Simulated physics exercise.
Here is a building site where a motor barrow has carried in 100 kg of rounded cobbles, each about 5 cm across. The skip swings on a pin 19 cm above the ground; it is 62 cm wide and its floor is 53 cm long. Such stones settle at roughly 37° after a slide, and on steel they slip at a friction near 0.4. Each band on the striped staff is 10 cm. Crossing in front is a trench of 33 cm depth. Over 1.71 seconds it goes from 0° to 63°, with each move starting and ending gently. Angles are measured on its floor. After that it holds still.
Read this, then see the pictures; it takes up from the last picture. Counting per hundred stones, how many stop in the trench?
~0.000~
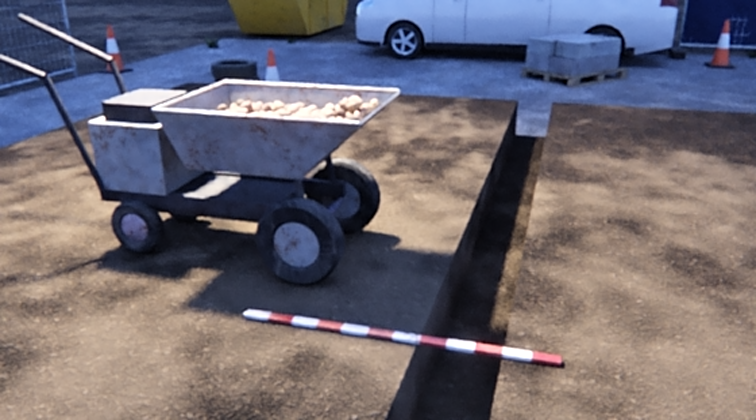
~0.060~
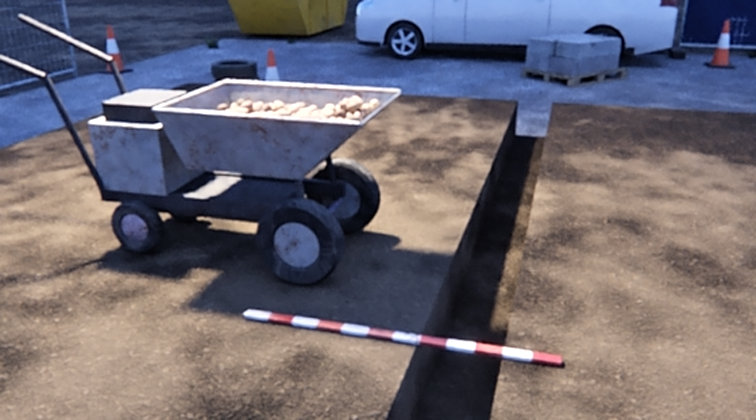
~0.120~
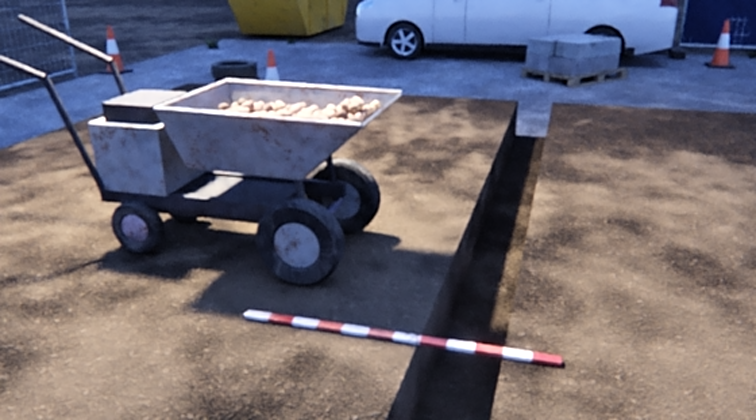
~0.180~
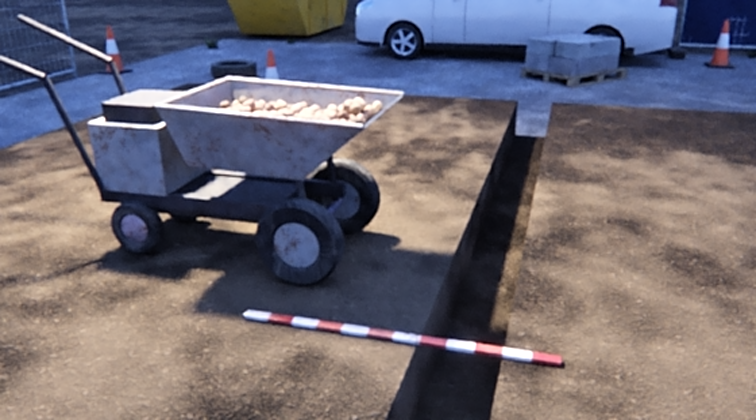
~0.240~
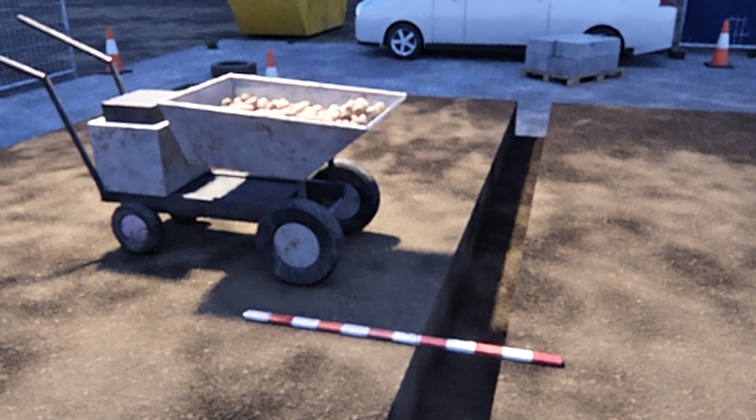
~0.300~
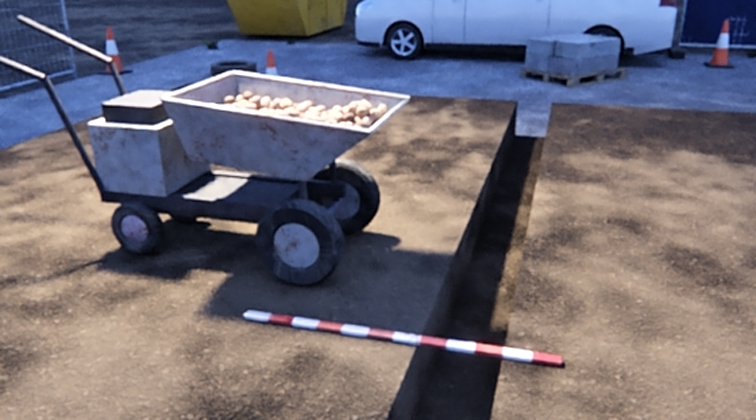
Some 93.
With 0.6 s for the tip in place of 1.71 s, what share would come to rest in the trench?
About 70%.
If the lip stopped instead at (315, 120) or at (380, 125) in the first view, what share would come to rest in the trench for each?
Near 90 then near 70 percent.
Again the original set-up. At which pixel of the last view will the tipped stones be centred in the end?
Middle at around (486, 323), I'd say.
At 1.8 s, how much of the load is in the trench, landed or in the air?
Some 50 per cent.
After 1.3 s the floor is at 53°; 99 % in the skip, 1 % in the trench; the foremost stones are at (449, 204).
After 1.8 s the floor is at 63°; 49 % in the skip, 48 % in the trench, 2 % past the trench; the foremost stones are at (539, 287).
After 2.2 s the floor is at 63°; 18 % in the skip, 76 % in the trench, 6 % past the trench; the foremost stones are at (603, 281).
After 4.1 s the floor is at 63°; 0 % in the skip, 93 % in the trench, 7 % past the trench; the foremost stones are at (633, 286).
